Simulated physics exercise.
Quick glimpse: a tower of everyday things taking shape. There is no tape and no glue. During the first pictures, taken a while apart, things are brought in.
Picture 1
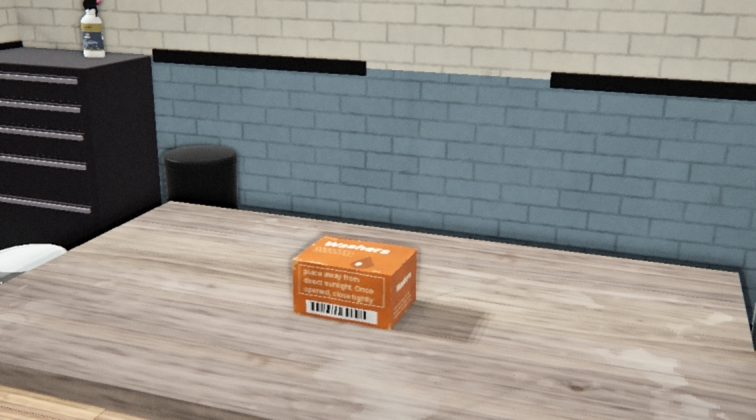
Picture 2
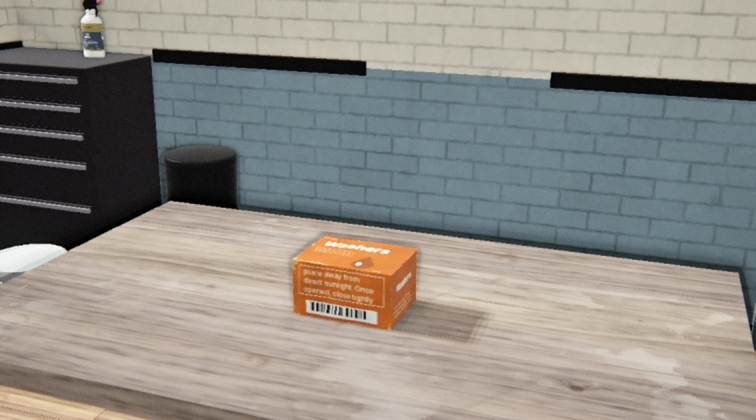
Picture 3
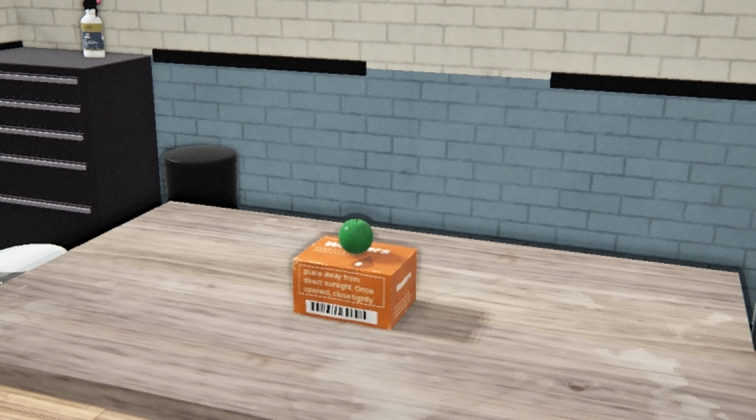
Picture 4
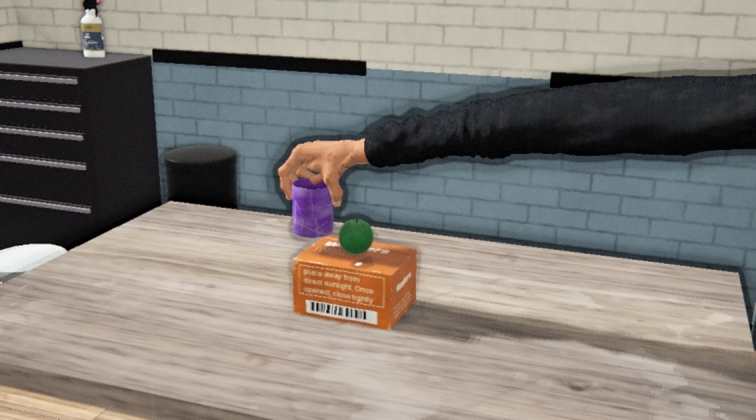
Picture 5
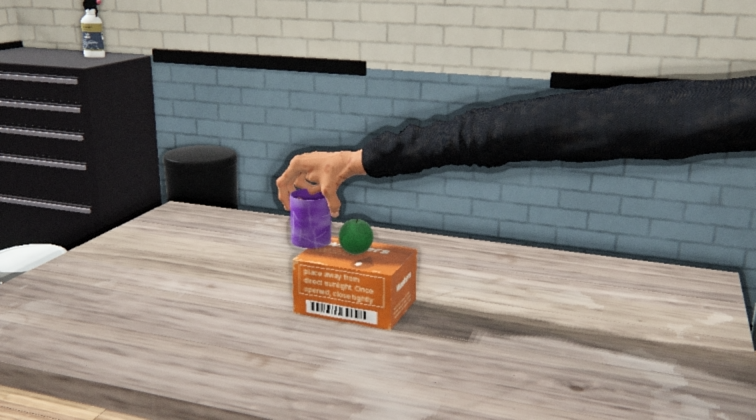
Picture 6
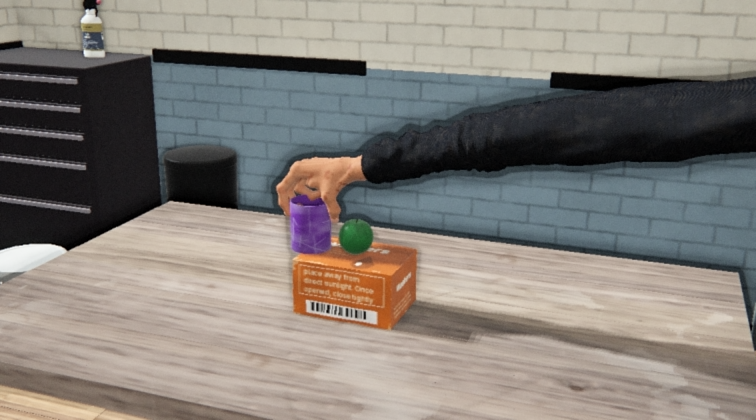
On a wooden table in a workshop, a small green ball-like apple appeared on top of an orange box, then a hand reached in from the right and lowered a purple cup beside it.
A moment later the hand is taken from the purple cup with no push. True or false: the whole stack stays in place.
True.
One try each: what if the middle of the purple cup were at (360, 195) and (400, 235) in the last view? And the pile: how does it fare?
Topples over, then stays standing.
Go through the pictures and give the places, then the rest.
The last thing is not in view yet, in the first picture.
The last thing is not in view yet, in the second picture.
The last thing is not in view yet; green apple (356, 236), in the third picture.
Still above its spot; purple cup (313, 207); green apple (356, 236), in the fourth picture.
Still above its spot; purple cup (311, 218); green apple (356, 236), in the fifth picture.
In place under the hand; purple cup (311, 224); green apple (356, 236), in the sixth picture.
Then, 0.40 s past the last view, nothing moves.
Then, 0.80 s past the last view, purple cup resting near (311, 224).
Finally, all 3 still in place. Final places as the last picture's camera would see them, purple cup near (311, 224). The pile stays up.
